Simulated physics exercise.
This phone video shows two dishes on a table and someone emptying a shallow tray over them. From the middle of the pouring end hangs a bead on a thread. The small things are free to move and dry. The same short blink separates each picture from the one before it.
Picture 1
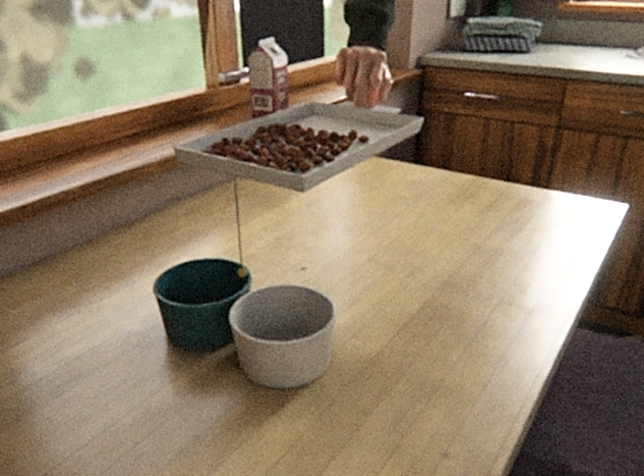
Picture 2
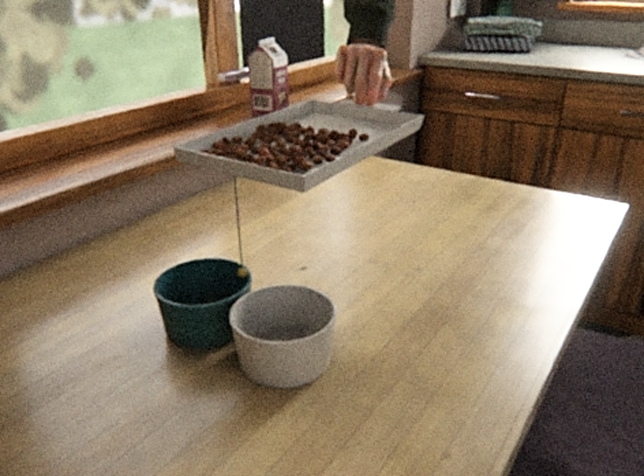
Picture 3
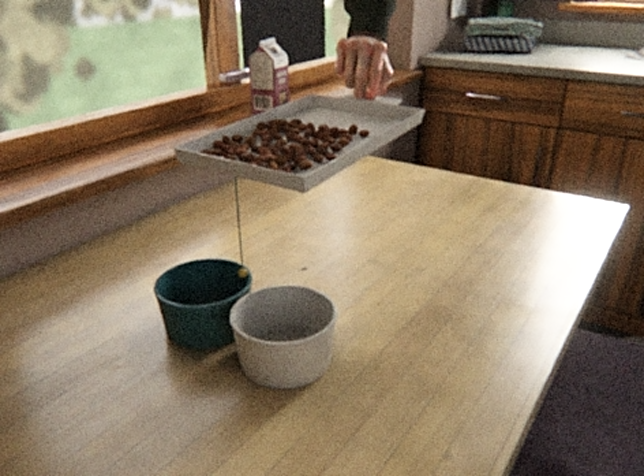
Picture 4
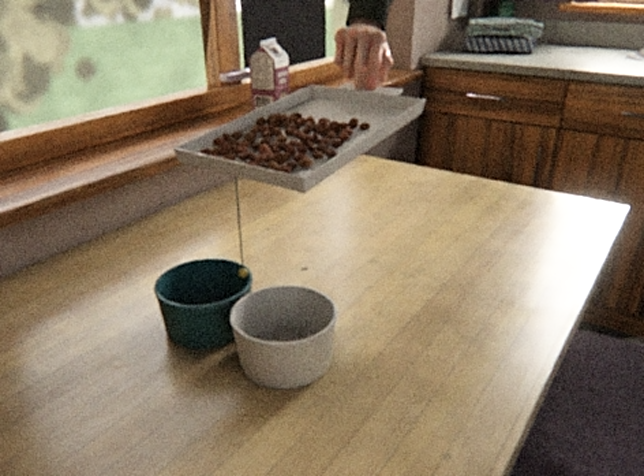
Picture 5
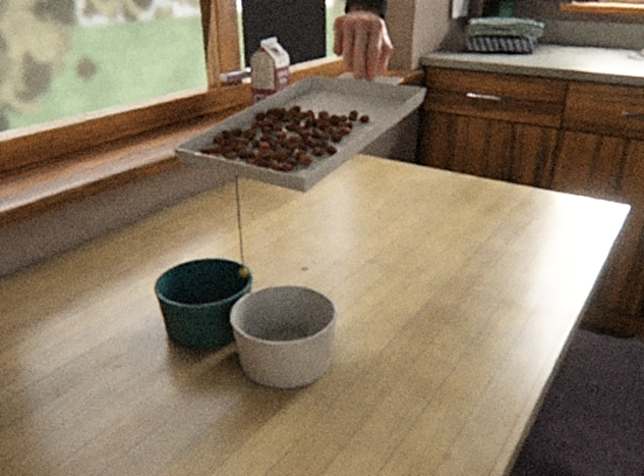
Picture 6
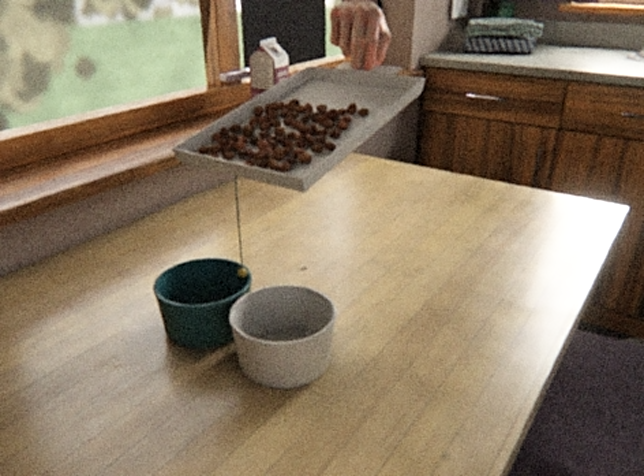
At the start, a hand holds a pale, shallow tray of small brown pieces nearly level above a teal bowl and a light grey bowl on a wooden table. The hand then slowly raises the tray's far side, tilting it a little, while the pieces stay bunched on it and the bowls remain still.
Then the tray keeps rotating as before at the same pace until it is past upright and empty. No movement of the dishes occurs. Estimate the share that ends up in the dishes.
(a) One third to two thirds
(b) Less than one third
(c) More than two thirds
One third to two thirds.
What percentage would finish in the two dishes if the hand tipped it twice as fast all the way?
That works out at some 70 per cent.
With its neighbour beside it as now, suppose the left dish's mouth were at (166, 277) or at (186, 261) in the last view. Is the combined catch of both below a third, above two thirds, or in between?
One: Above two thirds. Two: Below one third.
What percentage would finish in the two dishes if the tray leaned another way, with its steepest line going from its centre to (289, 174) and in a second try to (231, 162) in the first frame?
In turn, 80 percent and then 80 percent.
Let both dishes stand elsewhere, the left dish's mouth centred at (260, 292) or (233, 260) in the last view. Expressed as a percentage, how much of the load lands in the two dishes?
I'd say about 20 percent, followed by about 0 percent.
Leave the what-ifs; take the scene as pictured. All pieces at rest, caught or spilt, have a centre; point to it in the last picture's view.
I'd put the middle somewhere around (203, 347).
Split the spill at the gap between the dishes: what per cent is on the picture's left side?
About 100 %.
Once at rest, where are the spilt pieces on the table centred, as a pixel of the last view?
I'd put the middle at roughly (153, 389).
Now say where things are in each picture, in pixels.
The first picture shows corners of the pouring end at (177, 146) and (303, 175), level; middle of the load at (281, 146), bits of dog kibble; left dish at (170, 320); right dish at (251, 357); bead on its thread at (242, 273).
The second picture shows corners of the pouring end at (177, 146) and (303, 175), level; middle of the load at (281, 145).
The third picture shows corners of the pouring end at (178, 147) and (303, 175), tipped barely, level across its low end; middle of the load at (282, 143).
The fourth picture shows corners of the pouring end at (178, 147) and (303, 176), tipped a little, level across its low end; middle of the load at (282, 140).
The fifth picture shows corners of the pouring end at (177, 147) and (303, 176), tipped a little, level across its low end; middle of the load at (281, 135).
The sixth picture shows corners of the pouring end at (176, 147) and (301, 176), tipped a little, level across its low end; middle of the load at (280, 132); left dish at (170, 320); right dish at (251, 357).
Soon after the last picture, tray tipped steeply; all on the tray.
A little later, tray tipped right over; about a third on the tray; a stray few in the right dish; a small part in the left dish; a small part outside both; about half in the air.
Later still, tray tipped past a quarter turn; about a quarter in the right dish; about a quarter in the left dish; about half outside both.
At rest, tray tipped past a quarter turn; about a quarter in the right dish; about a quarter in the left dish; about half outside both.
